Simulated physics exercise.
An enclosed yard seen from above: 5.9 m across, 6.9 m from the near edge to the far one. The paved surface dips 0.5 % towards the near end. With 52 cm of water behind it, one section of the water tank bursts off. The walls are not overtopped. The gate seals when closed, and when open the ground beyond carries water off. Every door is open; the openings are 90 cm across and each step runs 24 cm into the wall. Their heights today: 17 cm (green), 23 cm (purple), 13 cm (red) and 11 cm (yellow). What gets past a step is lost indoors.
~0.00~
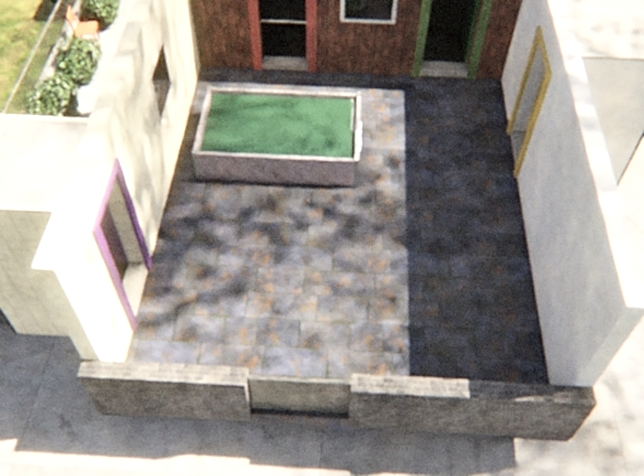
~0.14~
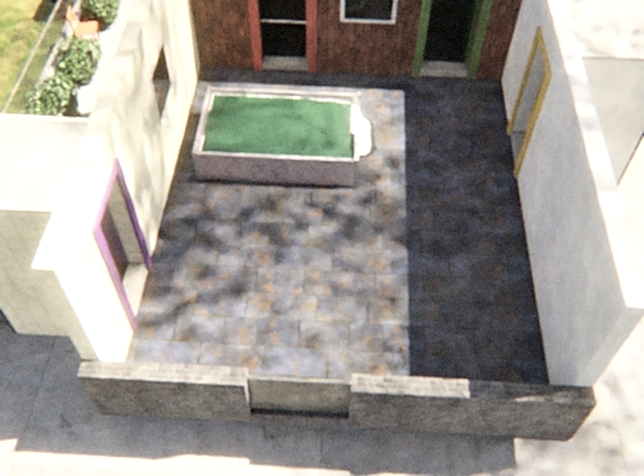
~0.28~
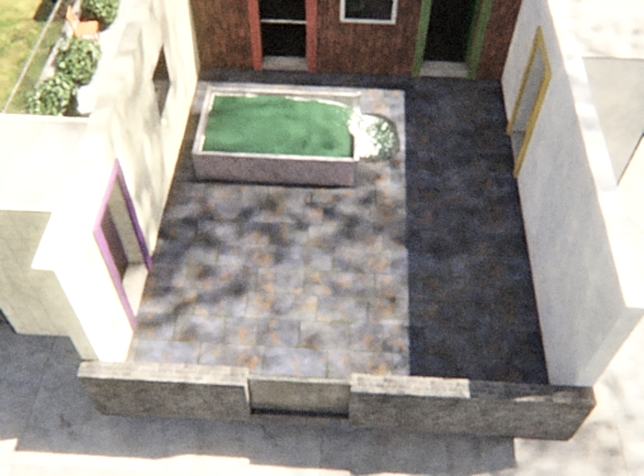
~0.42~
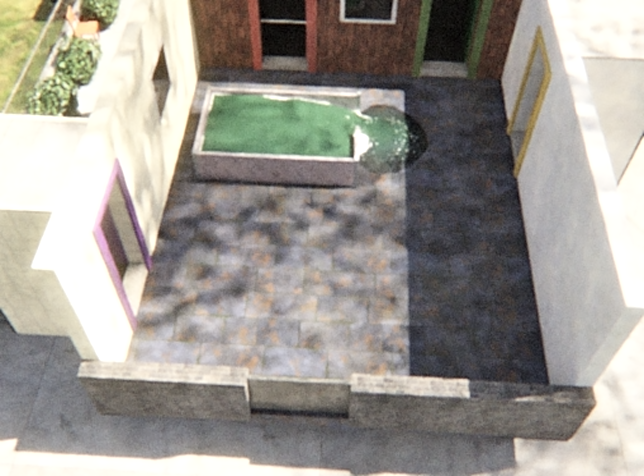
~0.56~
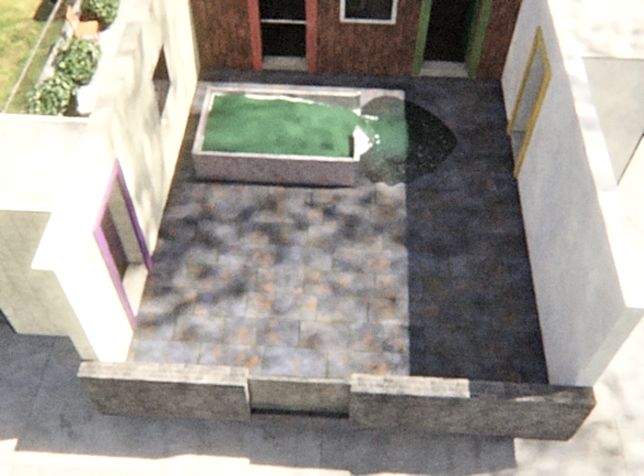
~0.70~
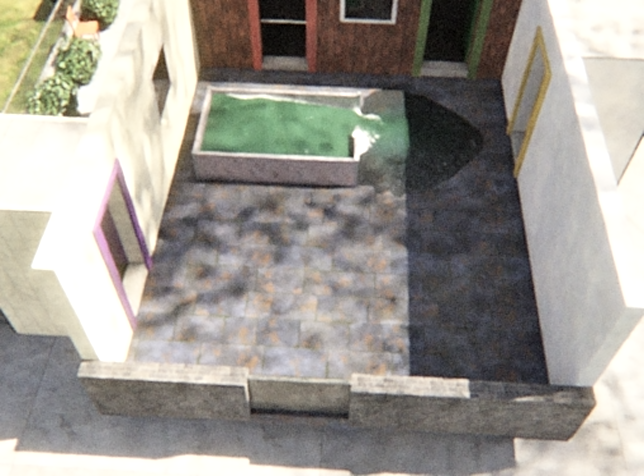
Green water pouring from the right end of a raised rectangular tank and spreading rightward across paving in a walled yard.
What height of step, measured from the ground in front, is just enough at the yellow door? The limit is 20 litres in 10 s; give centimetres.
At least 16 cm or so.
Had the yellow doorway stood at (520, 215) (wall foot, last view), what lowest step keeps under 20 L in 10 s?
Roughly 8.5 cm.
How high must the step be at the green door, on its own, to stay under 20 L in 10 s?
Roughly 12.5 cm at green.
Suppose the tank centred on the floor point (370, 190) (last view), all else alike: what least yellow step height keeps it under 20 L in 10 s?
Some 26 cm.
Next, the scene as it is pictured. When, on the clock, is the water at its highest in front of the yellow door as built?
Around 2.2 s.
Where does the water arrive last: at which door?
It is the purple one.
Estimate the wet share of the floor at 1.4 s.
About 20 per cent.
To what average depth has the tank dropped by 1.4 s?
About 41 cm.
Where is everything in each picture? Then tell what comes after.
In the first picture, the water tank at (280, 126) is whole and still, 52 cm deep; the yellow door at (527, 110) is dry.
In the second picture, water pours out at (356, 128) and has run 0.3 m, to (370, 149); about 9 cm deep outside, 52 cm at the back.
In the third picture, the front is at (394, 150), 0.7 m from the gap at (356, 129); 0.6 m2 of floor is wet, 52 cm left at the back.
In the fourth picture, the gap is at (356, 130), the front 1.2 m out at (421, 149); the back of the water tank holds 52 cm.
In the fifth picture, the front is at (451, 143), 1.7 m from the gap at (356, 130); 2.3 m2 of floor is wet, 52 cm left at the back.
In the sixth picture, the front is at (478, 142), 2.2 m from the gap at (356, 129); 3.3 m2 of floor is wet, 52 cm left at the back; the yellow door at (527, 110), 2.8 m from the gap, is still 0.6 m from the nearest water.
After 1.4 s water covers 20 % of the floor, deepest (30 cm) near (364, 132); 10 cm at the yellow door, 1 litre in over its 11 cm step.
After 3.0 s water covers 25 % of the floor, deepest (22 cm) near (494, 138); 19 cm at the yellow door, 51 litres in over its 11 cm step.
After 10.0 s water covers 85 % of the floor, deepest (10 cm) near (118, 389); 7 cm at the yellow door, 105 litres in over its 11 cm step.
At the yellow door as built, the water arrived by 1.0 s and peaked near 21 cm at 2.2 s.
With a step of 14.5 cm, 40 litres would have come in within the 10 s; with 20 cm, 3 litres. So under 20 litres takes about 16 cm.
